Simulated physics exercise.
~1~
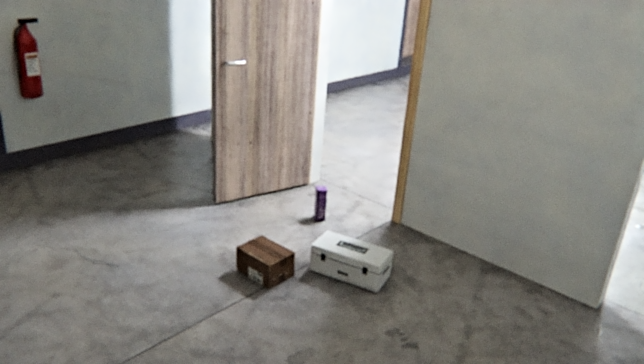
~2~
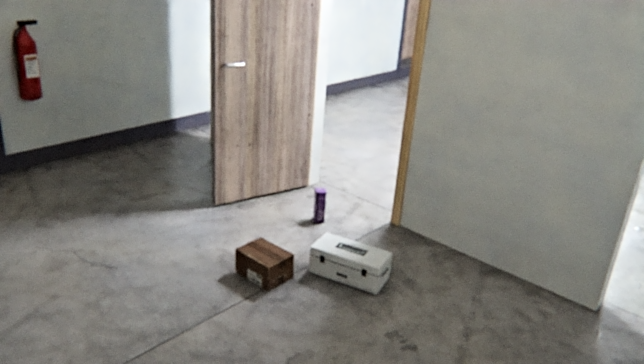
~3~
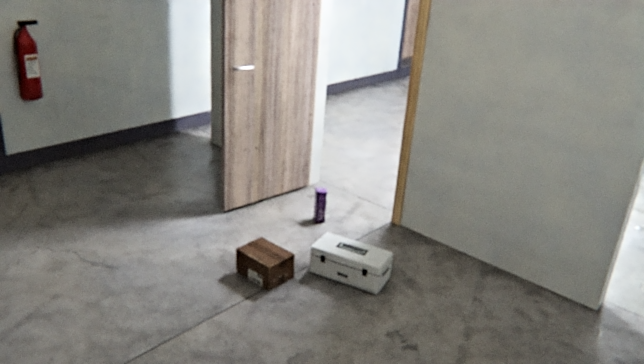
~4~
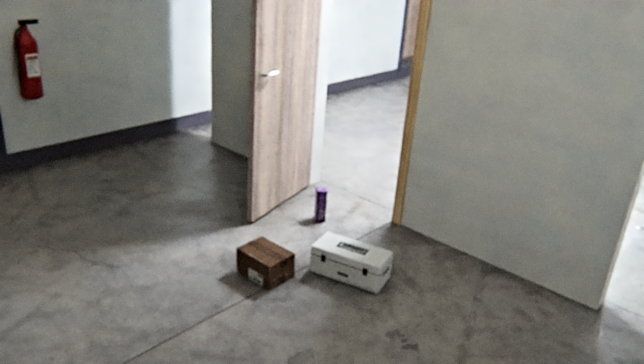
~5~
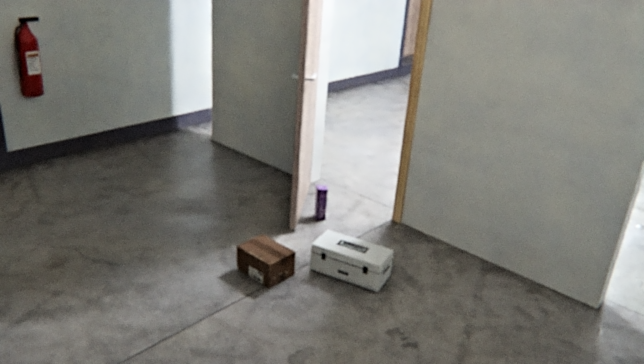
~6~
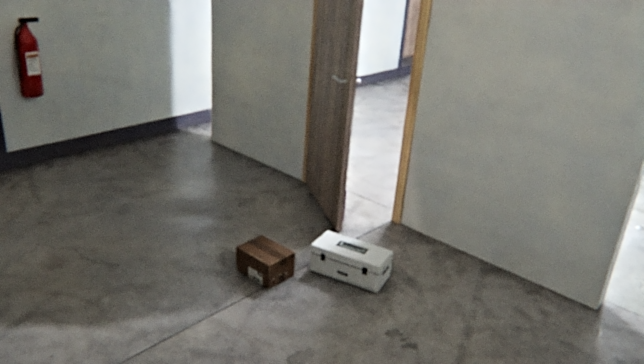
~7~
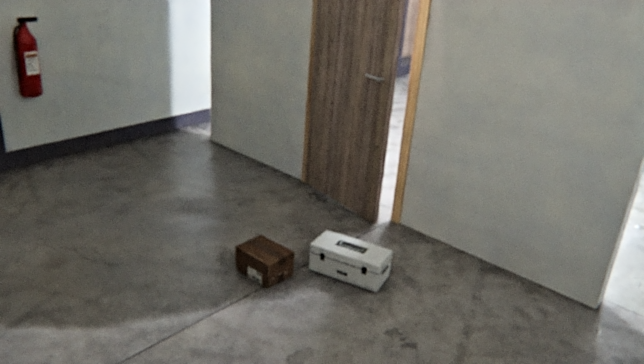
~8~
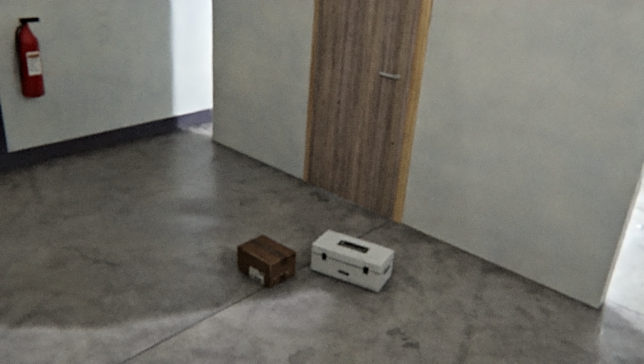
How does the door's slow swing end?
The door swings all the way to its frame and ends up shut, with no gap left in the doorway.
A wood-grain door stands wide open in a grey room with a concrete floor, seen from slightly above by a gently swaying camera. A red fire extinguisher hangs on the left wall, while a brown box and a white toolbox sit on the floor in front, with a small upright purple container behind them near the doorway. With nobody in sight, the door swings slowly around to the right and narrows to its edge as it nears the purple container. The container then disappears from view behind the door. The gap shrinks until the door rests closed in its frame, with the box and toolbox still in place.
